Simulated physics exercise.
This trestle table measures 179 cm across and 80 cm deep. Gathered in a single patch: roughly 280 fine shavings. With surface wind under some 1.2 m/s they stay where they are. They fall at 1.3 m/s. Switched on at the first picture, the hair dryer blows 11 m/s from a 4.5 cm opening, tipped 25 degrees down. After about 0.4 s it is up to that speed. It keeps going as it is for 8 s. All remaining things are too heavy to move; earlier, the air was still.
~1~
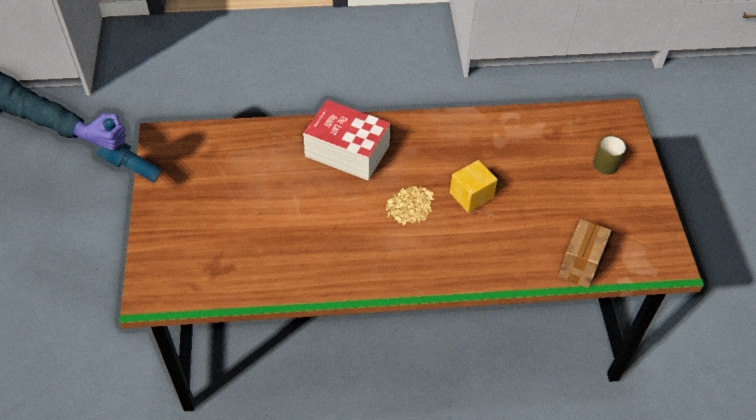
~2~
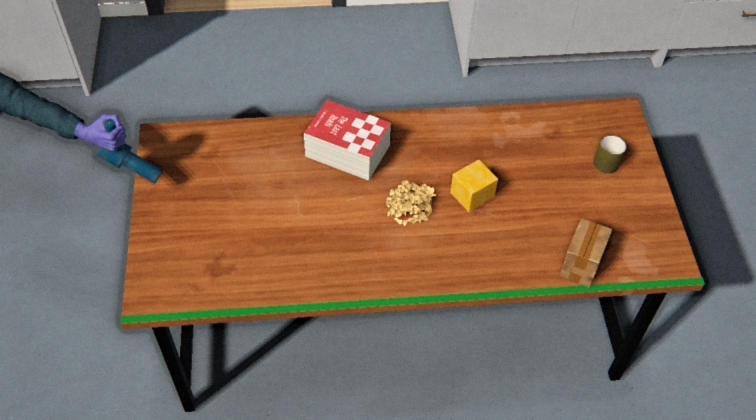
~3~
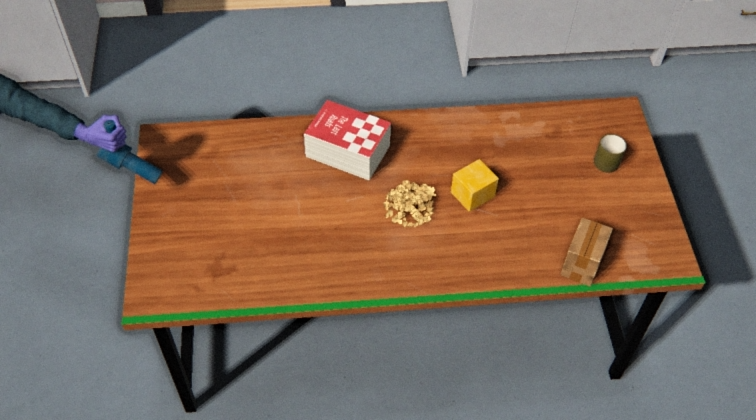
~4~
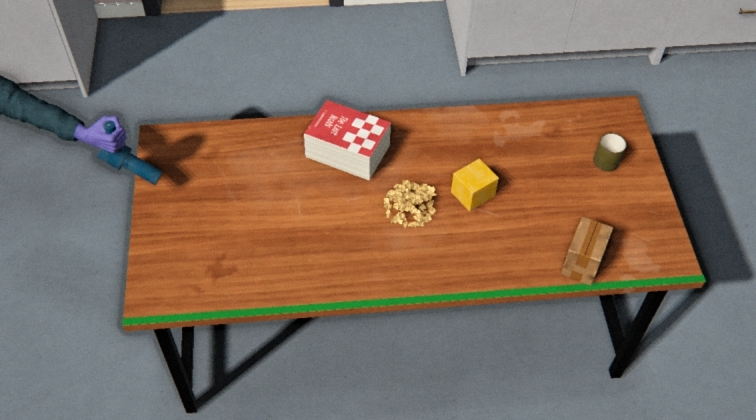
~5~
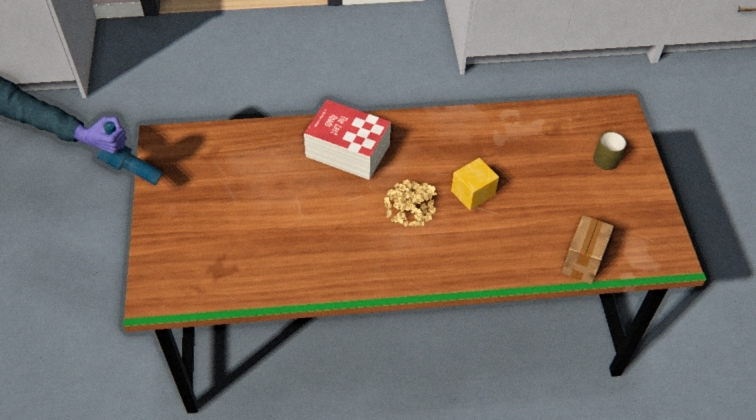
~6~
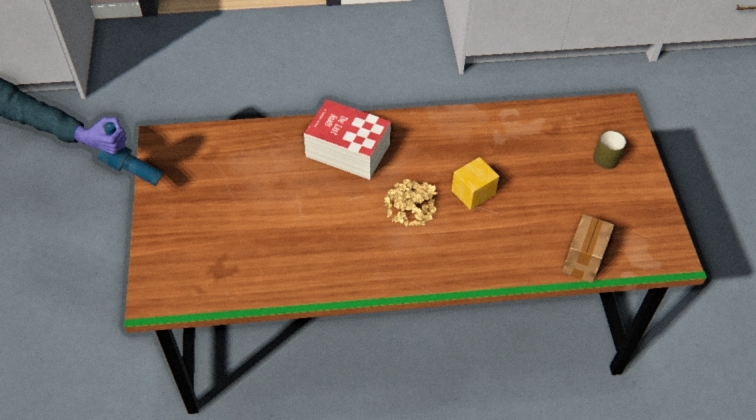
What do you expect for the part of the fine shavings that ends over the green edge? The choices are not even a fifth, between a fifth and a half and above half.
Over the green edge: Below a fifth.
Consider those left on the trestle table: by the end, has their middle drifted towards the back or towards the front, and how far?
Net drift is to the fore by close to 10 cm.
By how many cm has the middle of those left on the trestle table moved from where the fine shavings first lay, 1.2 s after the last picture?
About 45 cm.
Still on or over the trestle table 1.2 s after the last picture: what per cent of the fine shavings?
Some 100 percent are still there.
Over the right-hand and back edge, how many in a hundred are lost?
Roughly 30 % right-hand, 0 % back.
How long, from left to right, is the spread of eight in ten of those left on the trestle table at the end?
70 cm, give or take.
Then, 1.2 s after the last picture, 0 % are over the green edge; the middle of those still in play is near (554, 213); 21 % have settled or left.
Then, 2.2 s after the last picture, 0 % are over the green edge; the middle of those still in play is near (580, 209); 26 % have settled or left.
Then, 4.0 s after the last picture, 0 % are over the green edge; the middle of those still in play is near (595, 209); 42 % have settled or left.
Then, 7.6 s after the last picture, at the end, 0 % are over the green edge; the middle of those still in play is near (578, 197).
